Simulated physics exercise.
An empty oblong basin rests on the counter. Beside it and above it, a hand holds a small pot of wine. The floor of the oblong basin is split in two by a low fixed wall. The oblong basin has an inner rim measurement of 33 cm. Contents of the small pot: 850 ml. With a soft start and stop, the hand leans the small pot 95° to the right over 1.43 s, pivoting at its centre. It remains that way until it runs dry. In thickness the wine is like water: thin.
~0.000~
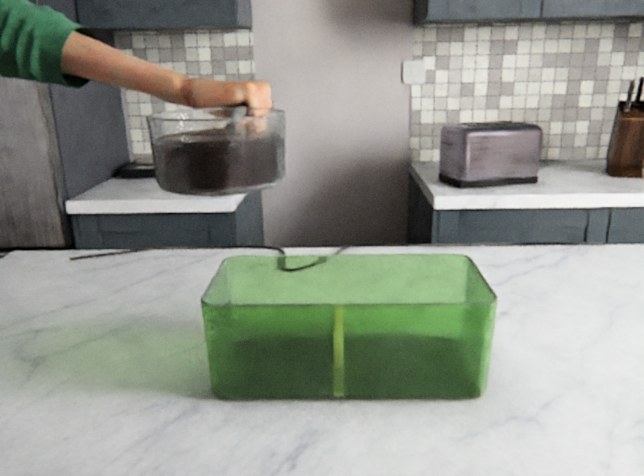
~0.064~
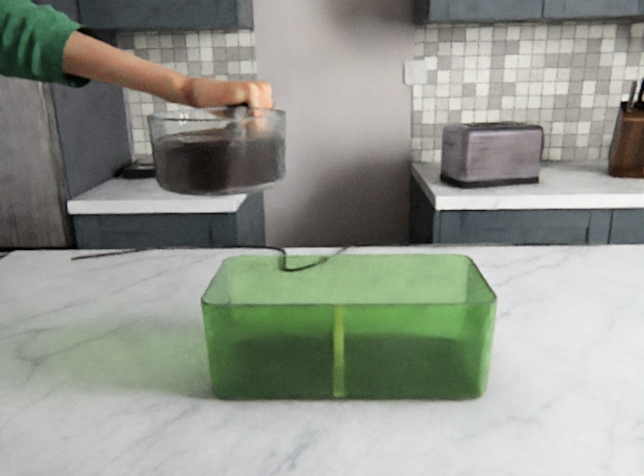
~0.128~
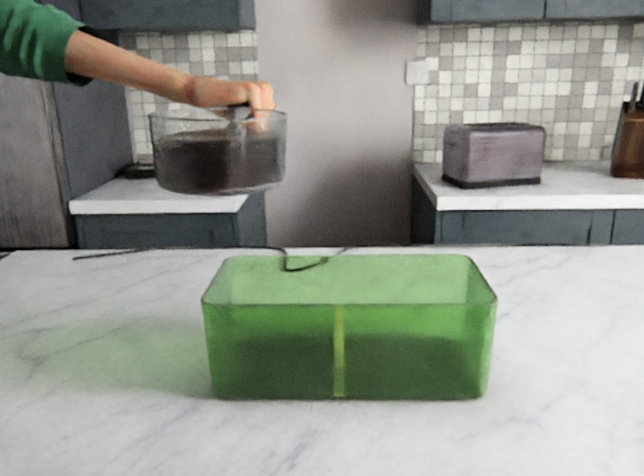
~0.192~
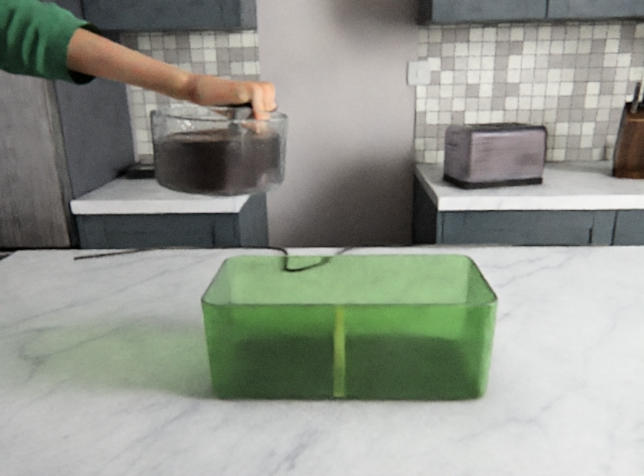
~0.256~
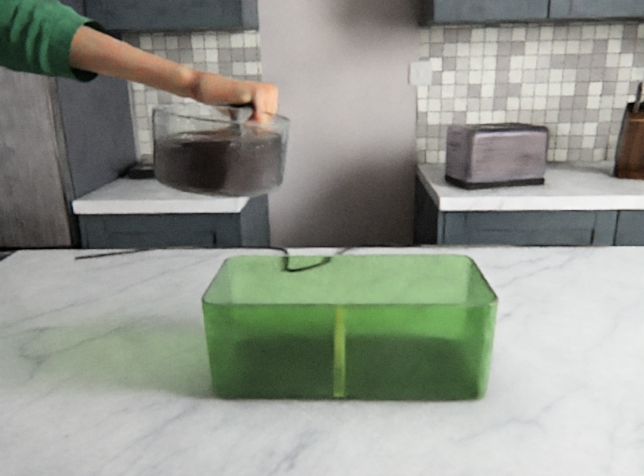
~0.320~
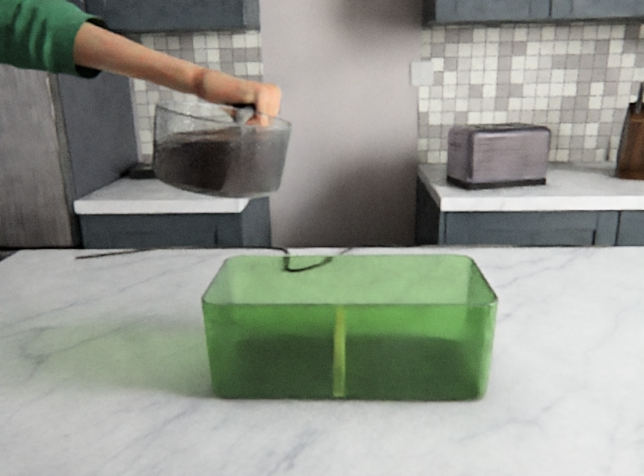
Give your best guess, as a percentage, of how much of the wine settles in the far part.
I would say 65 per cent of it settles there.
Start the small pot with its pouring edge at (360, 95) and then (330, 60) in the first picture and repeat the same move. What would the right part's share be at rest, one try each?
Try 1: Approx. 95 %; try 2: Approx. 95 %.
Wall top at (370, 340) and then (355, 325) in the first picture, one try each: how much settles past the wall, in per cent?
One try each: Around 25 percent and then around 40 percent.
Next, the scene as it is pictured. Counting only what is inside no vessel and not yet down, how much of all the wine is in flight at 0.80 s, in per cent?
It comes to about 24 percent.
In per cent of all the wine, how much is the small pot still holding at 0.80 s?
Roughly 72 %.
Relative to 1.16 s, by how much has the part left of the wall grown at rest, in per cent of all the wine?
About 26 per cent.
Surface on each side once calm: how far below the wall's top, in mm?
Measured: Left around 26 mm, right around 18 mm.
After 0.80 s the tilt is 57° and 72 per cent is still to pour, 2 is left of the wall and 3 right of it.
After 1.16 s the tilt is 87° and 20 per cent is still to pour, 9 is left of the wall and 56 right of it.
After 1.53 s the tilt is 95° and 3 per cent is still to pour, 29 is left of the wall and 65 right of it.
After 1.93 s the tilt is 95° and 1 per cent is still to pour, 34 is left of the wall and 65 right of it.
In the end 34 per cent lies left of the wall, 65 right of it and 1 outside.
